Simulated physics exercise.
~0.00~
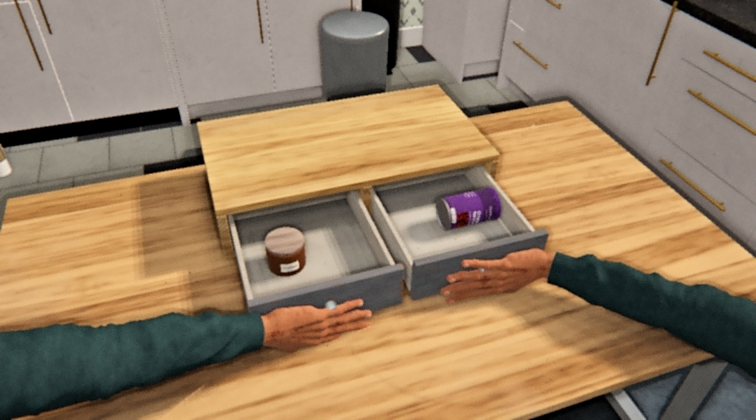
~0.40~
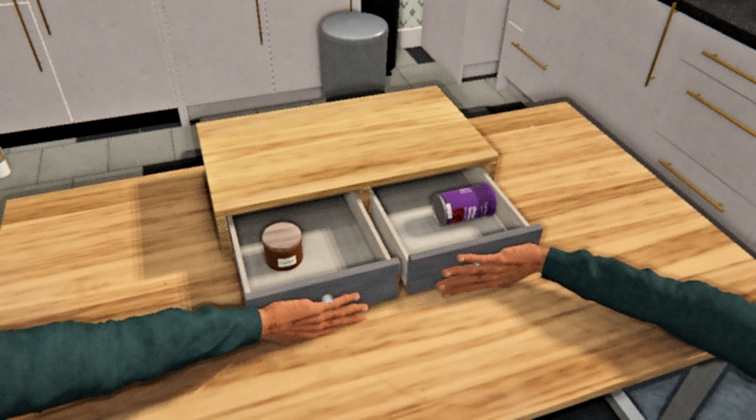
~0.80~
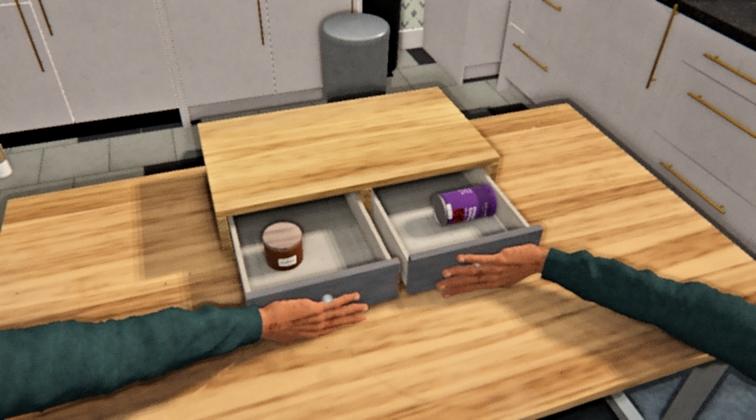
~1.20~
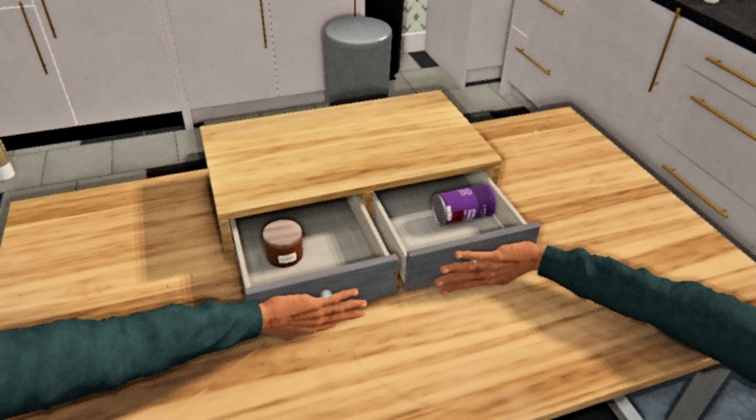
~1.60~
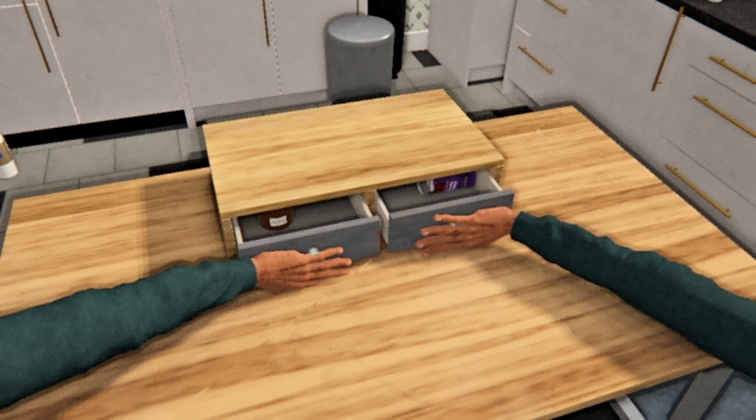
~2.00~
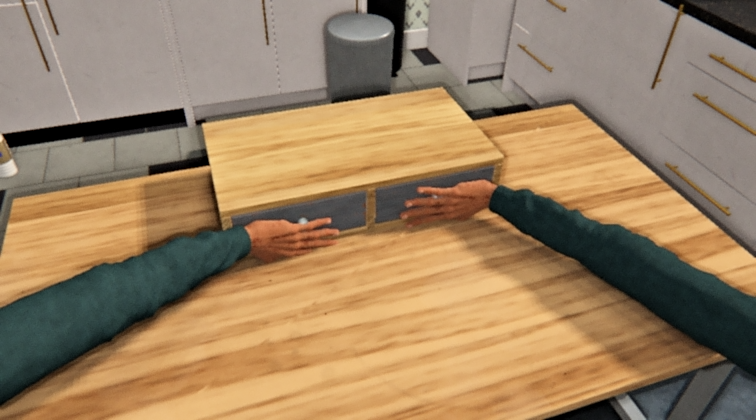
In this clip, two hands rest against the open drawers of a small wooden chest, the left holding a brown jar and the right a purple tin on its side, then push both drawers inward until they close, hiding the jar and tin.
